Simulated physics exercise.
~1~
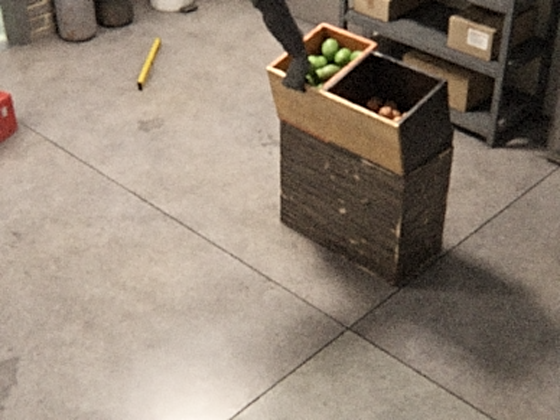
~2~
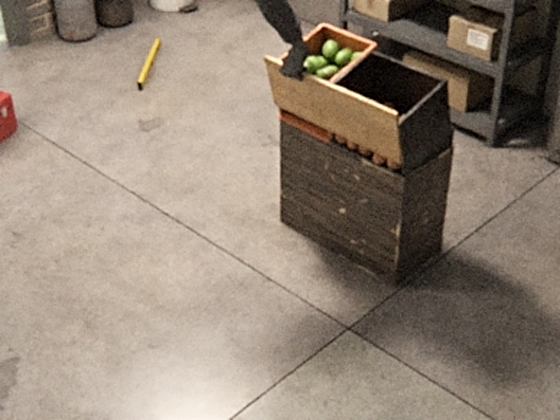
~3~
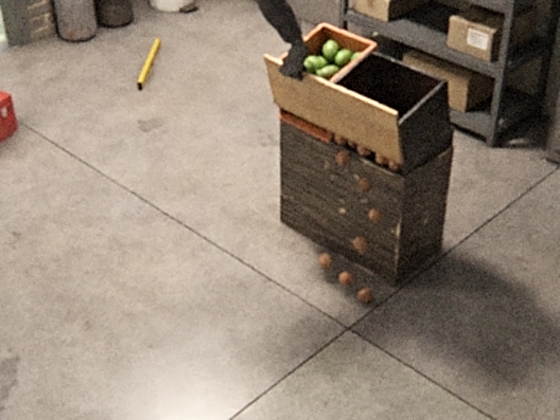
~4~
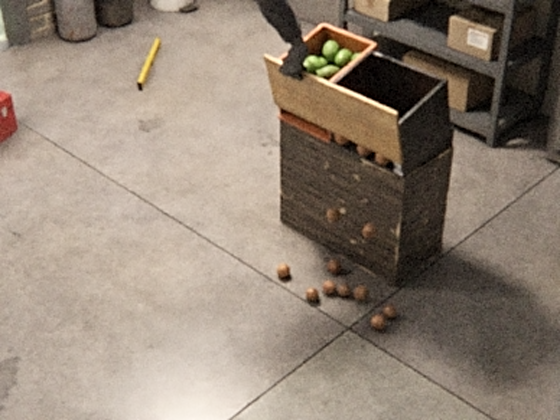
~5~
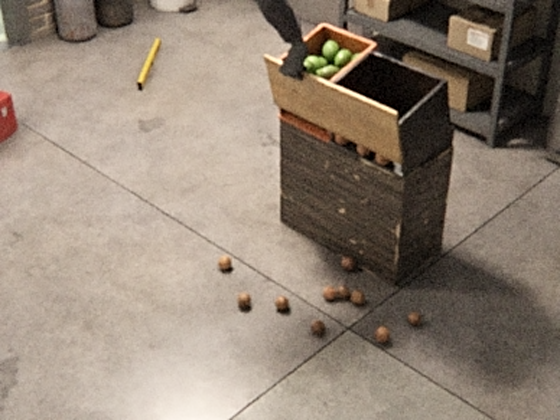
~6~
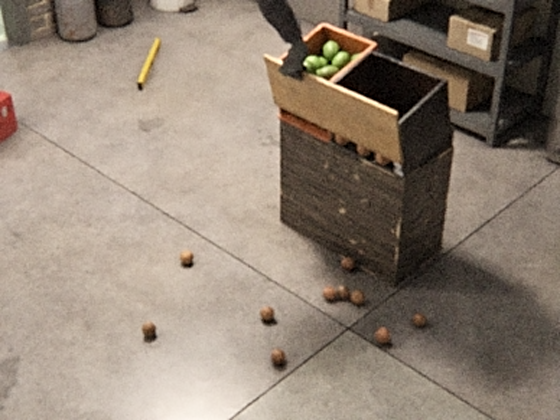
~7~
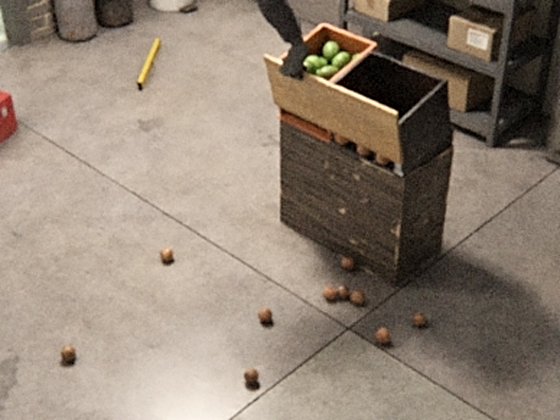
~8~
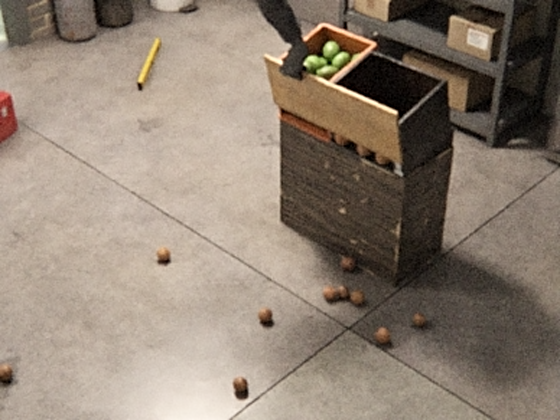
A workshop with a grey concrete floor is seen from above, with metal shelves of boxes at upper right, a yellow bar on the floor at upper left and a red object at the left edge. Near the shelves, a dark wooden stand holds an orange chute of green limes beside a black chute with small brown pieces. A dark-sleeved arm raises the wooden gate in front slightly. Several brown pieces drop from beneath it and scatter, some rolling left and forward across the floor. The rest stay jammed at the opening, while the limes remain inside.
